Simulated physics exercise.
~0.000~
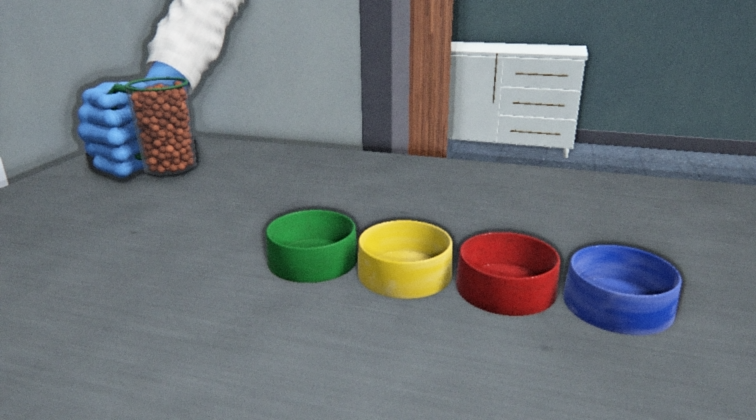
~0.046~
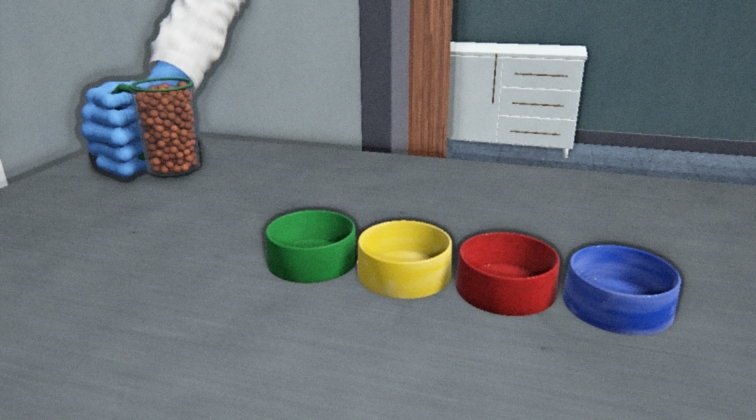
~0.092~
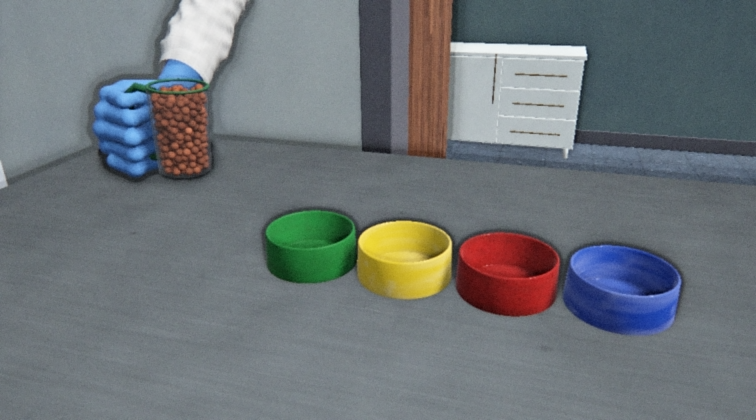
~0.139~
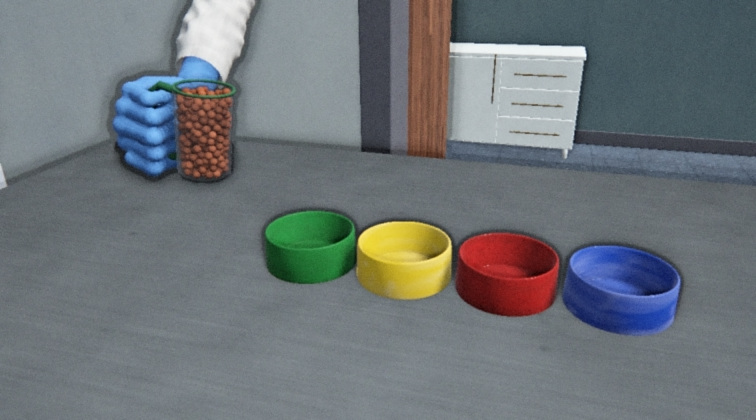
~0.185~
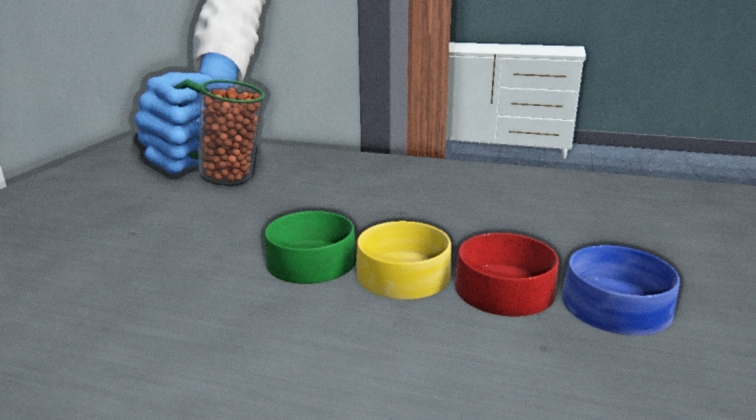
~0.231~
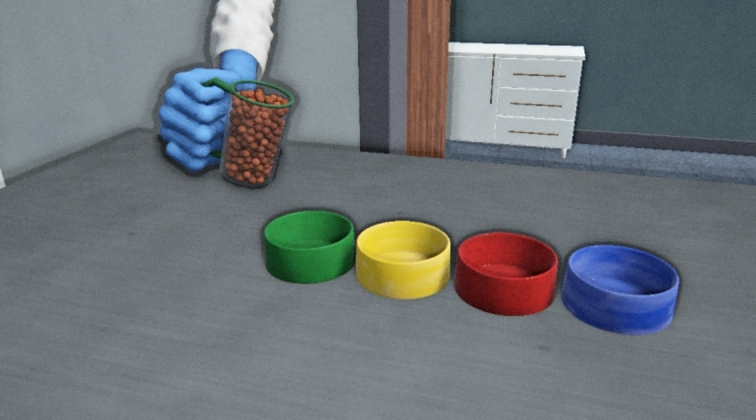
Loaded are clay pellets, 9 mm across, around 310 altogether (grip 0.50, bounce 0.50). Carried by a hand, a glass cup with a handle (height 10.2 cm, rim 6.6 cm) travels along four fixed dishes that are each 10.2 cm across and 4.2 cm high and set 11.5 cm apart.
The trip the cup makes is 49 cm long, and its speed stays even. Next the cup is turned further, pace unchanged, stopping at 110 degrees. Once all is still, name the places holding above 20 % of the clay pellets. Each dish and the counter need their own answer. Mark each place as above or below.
Marks: Red below, blue above, green below, yellow below, counter above.
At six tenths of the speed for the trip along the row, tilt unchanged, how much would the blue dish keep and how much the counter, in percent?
Blue 50, counter 50.
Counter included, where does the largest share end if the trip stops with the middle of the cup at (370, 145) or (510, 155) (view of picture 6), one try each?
Try 1 - yellow; try 2 - blue.
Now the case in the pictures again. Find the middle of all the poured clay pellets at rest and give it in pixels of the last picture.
(642, 294).
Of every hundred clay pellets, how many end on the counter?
I'd put it near 30 per cent.
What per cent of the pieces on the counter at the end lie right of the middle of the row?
Around 100 per cent of it.
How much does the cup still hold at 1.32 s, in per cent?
It should be near 50 per cent.
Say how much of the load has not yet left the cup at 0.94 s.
Somewhere near 80 per cent of the load.
After 0.65 s, tilt 62 degrees; cup holds 100 %.
After 0.94 s, tilt 92 degrees; cup holds 80 %.
After 1.32 s, tilt 110 degrees; cup holds 50 %, blue 25 %.
In the end, at 2.9 s, red 0 %, blue 70 %, green 0 %, yellow 0 %, counter 30 %.
